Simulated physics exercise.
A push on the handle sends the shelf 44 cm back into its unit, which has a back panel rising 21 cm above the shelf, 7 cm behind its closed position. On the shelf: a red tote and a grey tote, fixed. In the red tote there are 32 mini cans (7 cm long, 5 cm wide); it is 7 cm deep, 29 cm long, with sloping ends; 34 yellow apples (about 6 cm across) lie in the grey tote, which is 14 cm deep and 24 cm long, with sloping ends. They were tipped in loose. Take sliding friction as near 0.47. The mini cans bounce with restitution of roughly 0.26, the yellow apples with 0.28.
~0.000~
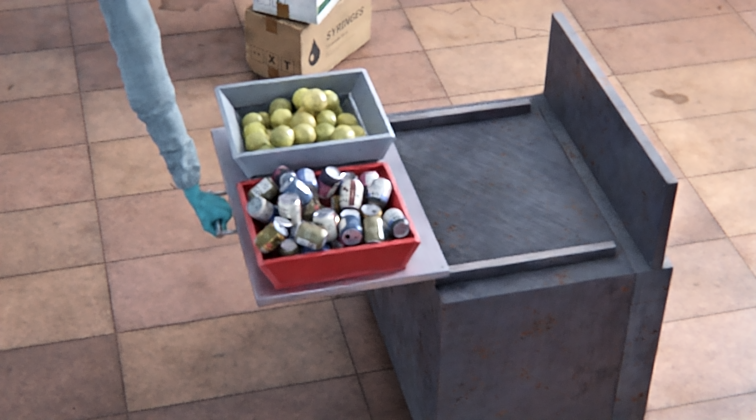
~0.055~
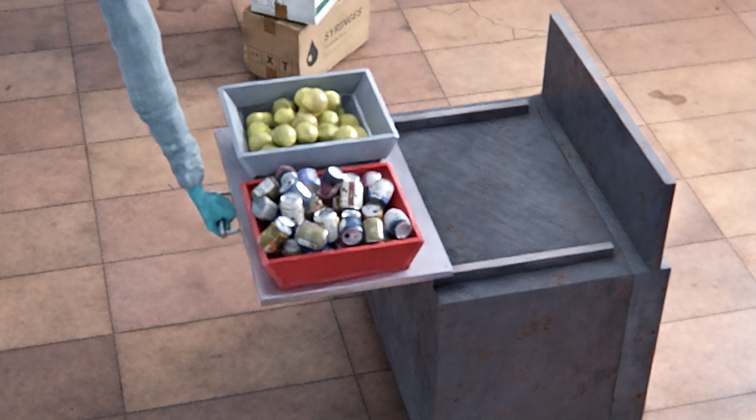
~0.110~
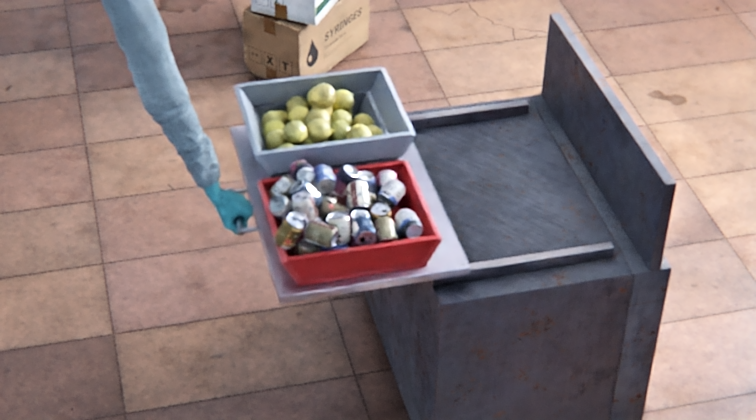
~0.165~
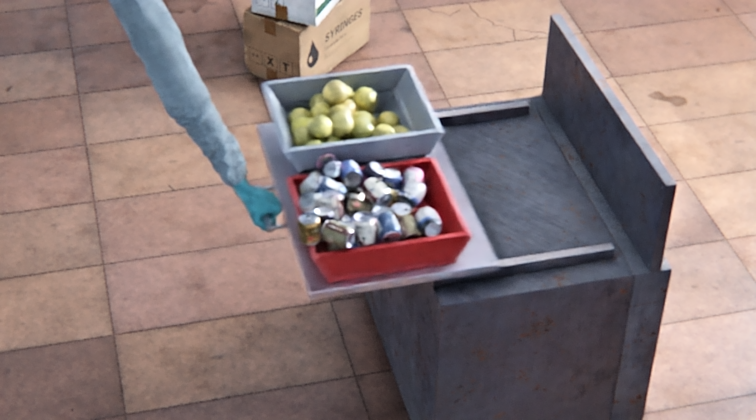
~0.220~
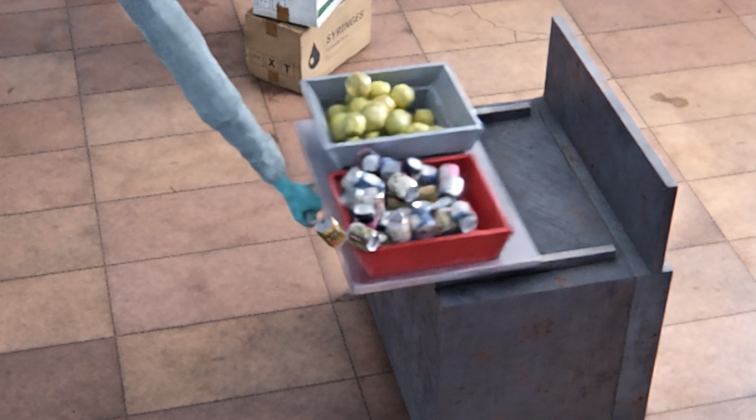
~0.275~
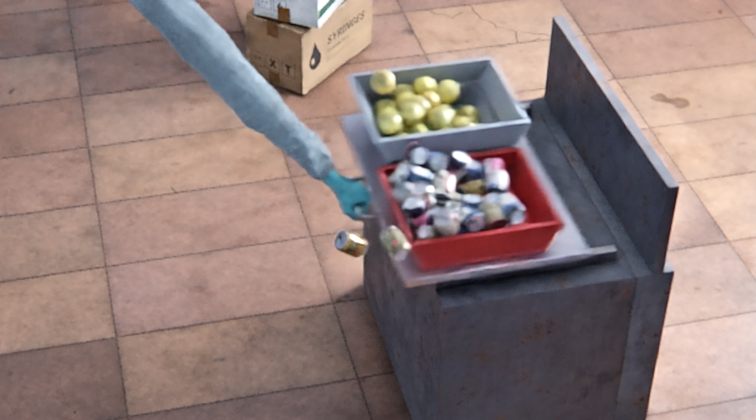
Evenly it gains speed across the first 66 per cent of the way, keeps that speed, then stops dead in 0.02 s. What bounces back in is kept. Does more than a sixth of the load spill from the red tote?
Yes.
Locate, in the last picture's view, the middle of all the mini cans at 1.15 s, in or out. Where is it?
Roughly (527, 205).
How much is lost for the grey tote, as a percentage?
For the grey tote, roughly 10 percent.
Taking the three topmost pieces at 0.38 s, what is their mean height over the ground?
Height, averaged: Around 86 cm.
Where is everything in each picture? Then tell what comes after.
In the first frame (we follow the rim corner now nearest the camera), red tote at (263, 262); grey tote at (238, 155); shelf in by 0 cm; nothing out yet.
The second frame shows red tote at (268, 262); grey tote at (242, 155); shelf in by 1 cm.
The third frame shows red tote at (286, 259); grey tote at (259, 153); shelf in by 6 cm.
The fourth frame shows red tote at (317, 256); grey tote at (288, 150); shelf in by 13 cm.
The fifth frame shows red tote at (360, 251); grey tote at (330, 146); shelf in by 23 cm; 1 out, the lowest can at (331, 233).
The sixth frame shows red tote at (413, 244); grey tote at (380, 140); shelf in by 36 cm; 2 out, the lowest can at (352, 244).
After 0.30 s, end of travel.
After 0.38 s, 2 of 32 out of the red tote and 0 of 34 out of the grey tote.
After 0.50 s, 5 of 32 out of the red tote and 1 of 34 out of the grey tote.
After 0.72 s, 8 of 32 out of the red tote and 3 of 34 out of the grey tote.
Outcome (at 1.15 s), 9 of 32 out of the red tote and 4 of 34 out of the grey tote. Asked share, 9 of 32, 28 per cent.
